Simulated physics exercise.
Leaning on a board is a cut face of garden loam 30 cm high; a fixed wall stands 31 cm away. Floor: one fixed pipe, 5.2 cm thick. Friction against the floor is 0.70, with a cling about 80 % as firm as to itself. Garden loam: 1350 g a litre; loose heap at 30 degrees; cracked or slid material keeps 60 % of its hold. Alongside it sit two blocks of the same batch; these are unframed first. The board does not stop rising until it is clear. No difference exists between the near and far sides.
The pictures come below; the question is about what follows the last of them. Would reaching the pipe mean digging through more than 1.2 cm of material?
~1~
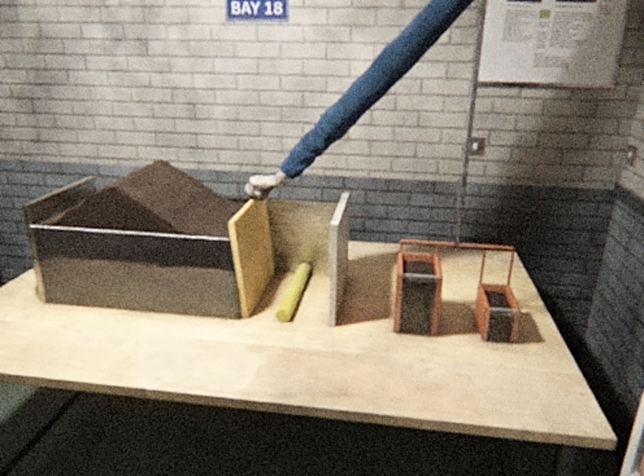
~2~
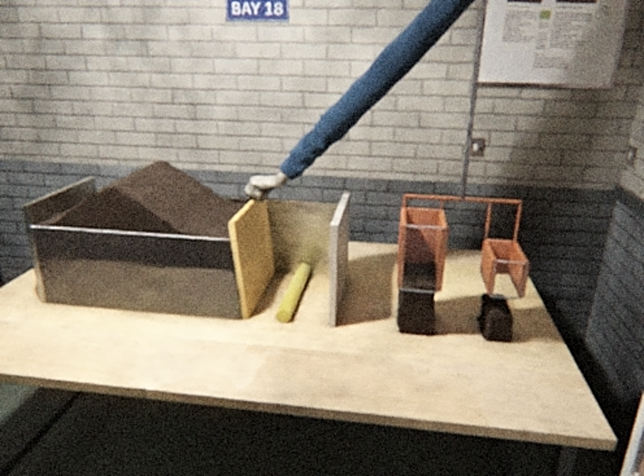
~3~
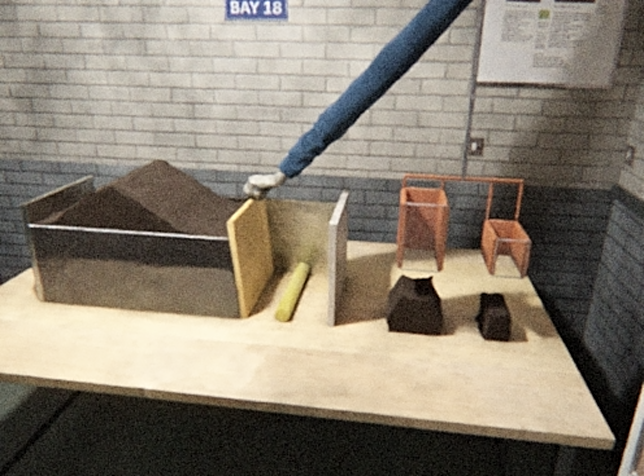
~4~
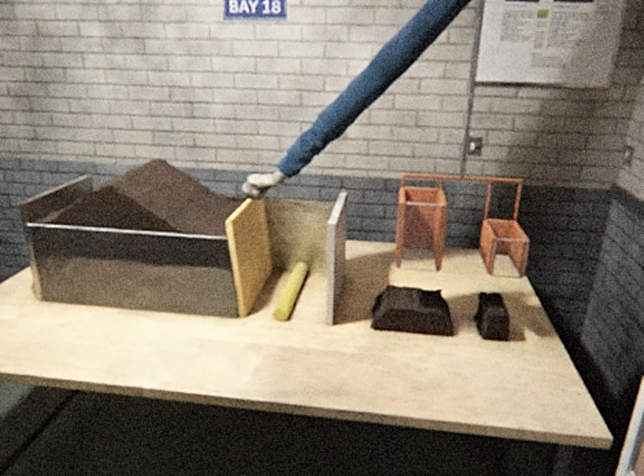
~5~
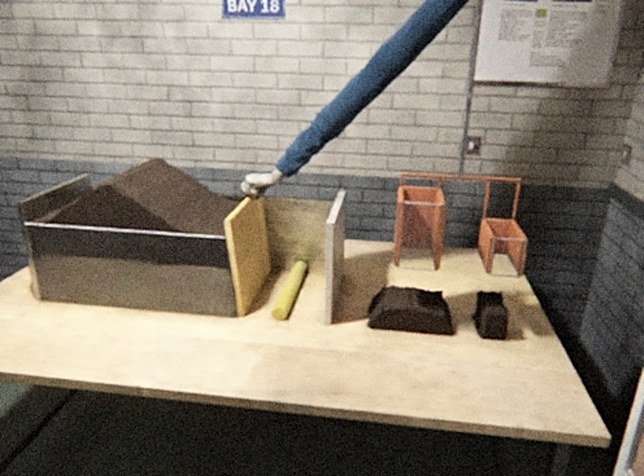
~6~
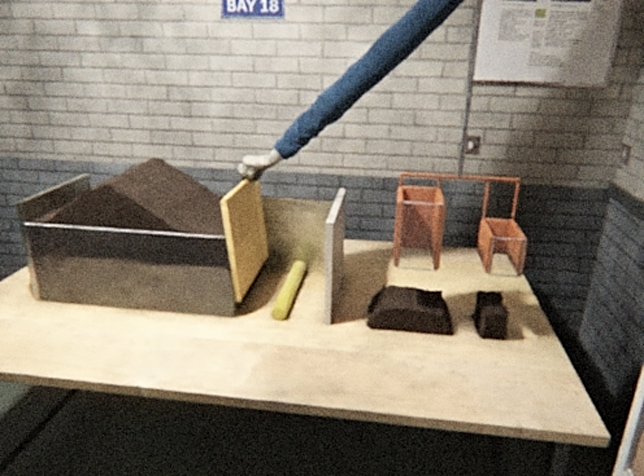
Yes.
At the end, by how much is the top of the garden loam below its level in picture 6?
I'd put it at close to 4 cm.
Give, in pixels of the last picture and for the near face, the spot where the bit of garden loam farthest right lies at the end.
Around pixel (281, 307).
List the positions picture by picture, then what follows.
In the first frame, top of the board at (230, 239), not yet moved; crest of the garden loam at (111, 186); block heights 20 cm, 10 cm (left to right).
In the second frame, top of the board at (230, 239), not yet moved; crest of the garden loam at (111, 186); block heights 19 cm, 10 cm (left to right).
In the third frame, top of the board at (229, 238), not yet moved; crest of the garden loam at (110, 185); block heights 14 cm, 10.0 cm (left to right).
In the fourth frame, top of the board at (227, 237), not yet moved; crest of the garden loam at (108, 184); block heights 9.6 cm, 10.0 cm (left to right).
In the fifth frame, top of the board at (226, 237), not yet moved; crest of the garden loam at (107, 184); block heights 9.4 cm, 10.0 cm (left to right).
In the sixth frame, top of the board at (222, 217), moved 6.9 cm; crest of the garden loam at (106, 184); block heights 9.4 cm, 10.0 cm (left to right).
Last picture + 0.21 s, the face still stands and nothing lies on the pipe.
Last picture + 0.45 s, the fallen stuff reaches 10 % of the way across and nothing lies on the pipe.
Last picture + 0.69 s, the fallen stuff reaches 42 % of the way across and 3 mm lies on the pipe.
Last picture + 0.94 s, the fallen stuff reaches 50 % of the way across and 3.0 cm lies on the pipe.
Last picture + 1.16 s, the fallen stuff reaches 51 % of the way across and 3.0 cm lies on the pipe.
